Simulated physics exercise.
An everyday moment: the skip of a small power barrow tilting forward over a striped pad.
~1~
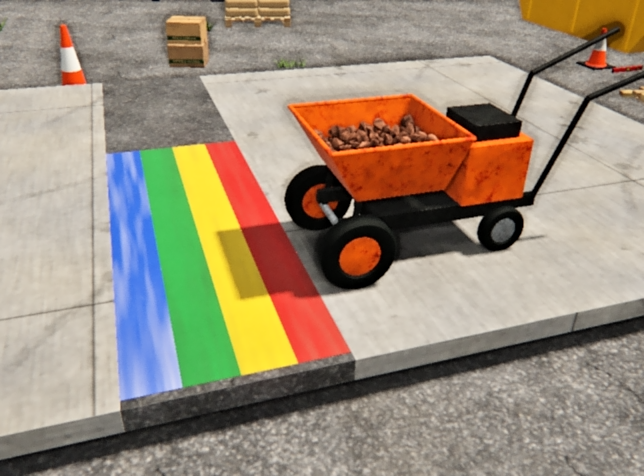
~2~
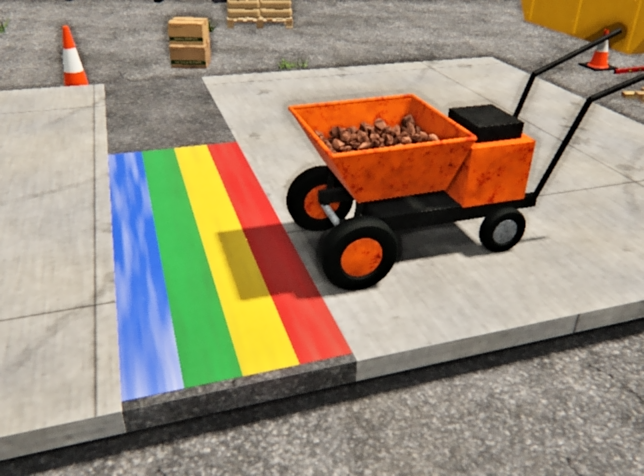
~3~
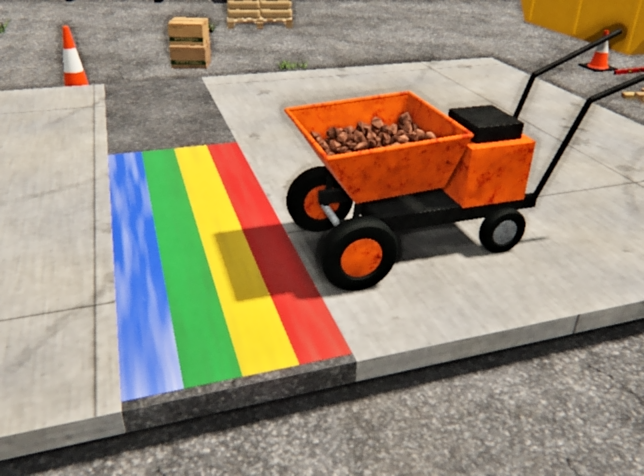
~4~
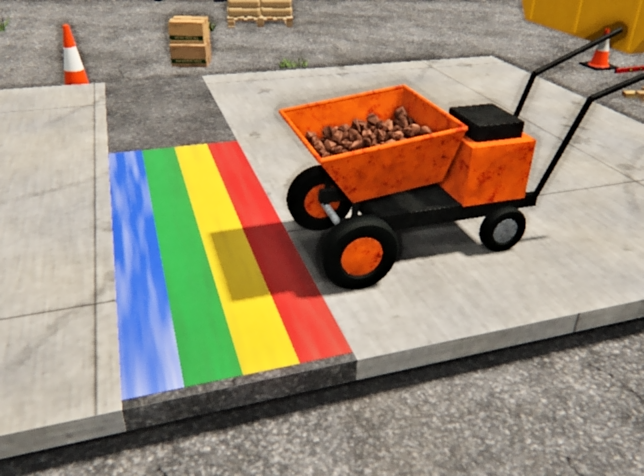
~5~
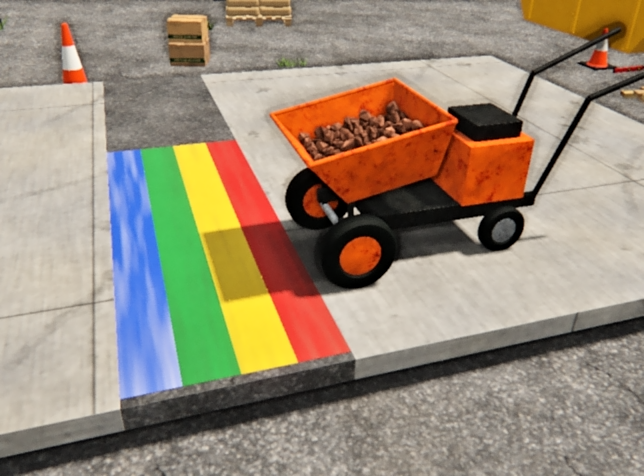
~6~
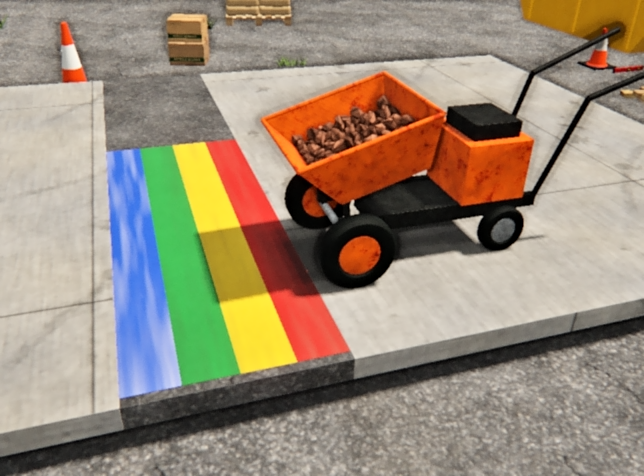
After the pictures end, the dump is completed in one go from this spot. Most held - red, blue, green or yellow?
Green holds the most.
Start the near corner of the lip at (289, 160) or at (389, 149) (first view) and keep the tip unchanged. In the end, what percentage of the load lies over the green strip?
About 40 %, then 10 %.
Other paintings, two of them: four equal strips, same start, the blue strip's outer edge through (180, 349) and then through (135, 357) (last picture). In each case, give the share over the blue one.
30 % and 10 %.
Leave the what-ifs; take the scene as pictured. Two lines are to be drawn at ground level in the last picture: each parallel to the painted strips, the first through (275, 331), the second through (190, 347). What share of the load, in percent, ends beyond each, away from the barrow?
Estimate: 70 % and 20 %, respectively.
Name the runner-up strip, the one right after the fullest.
The second place goes to the yellow one.
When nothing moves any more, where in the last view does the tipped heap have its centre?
Roughly pixel (199, 267).
Soon after the last picture, skip tipped steeply; all in the skip.
A little later, skip tipped right over; most in the skip; a small part over the yellow strip; a small part over the green strip.
Later still, skip tipped right over; about a third in the skip; about a quarter over the yellow strip; about a third over the green strip; a small part over the blue strip; a stray few off the paint.
At rest, skip tipped right over; about a third in the skip; none over the red strip; about a quarter over the yellow strip; about a third over the green strip; a small part over the blue strip; a stray few off the paint.
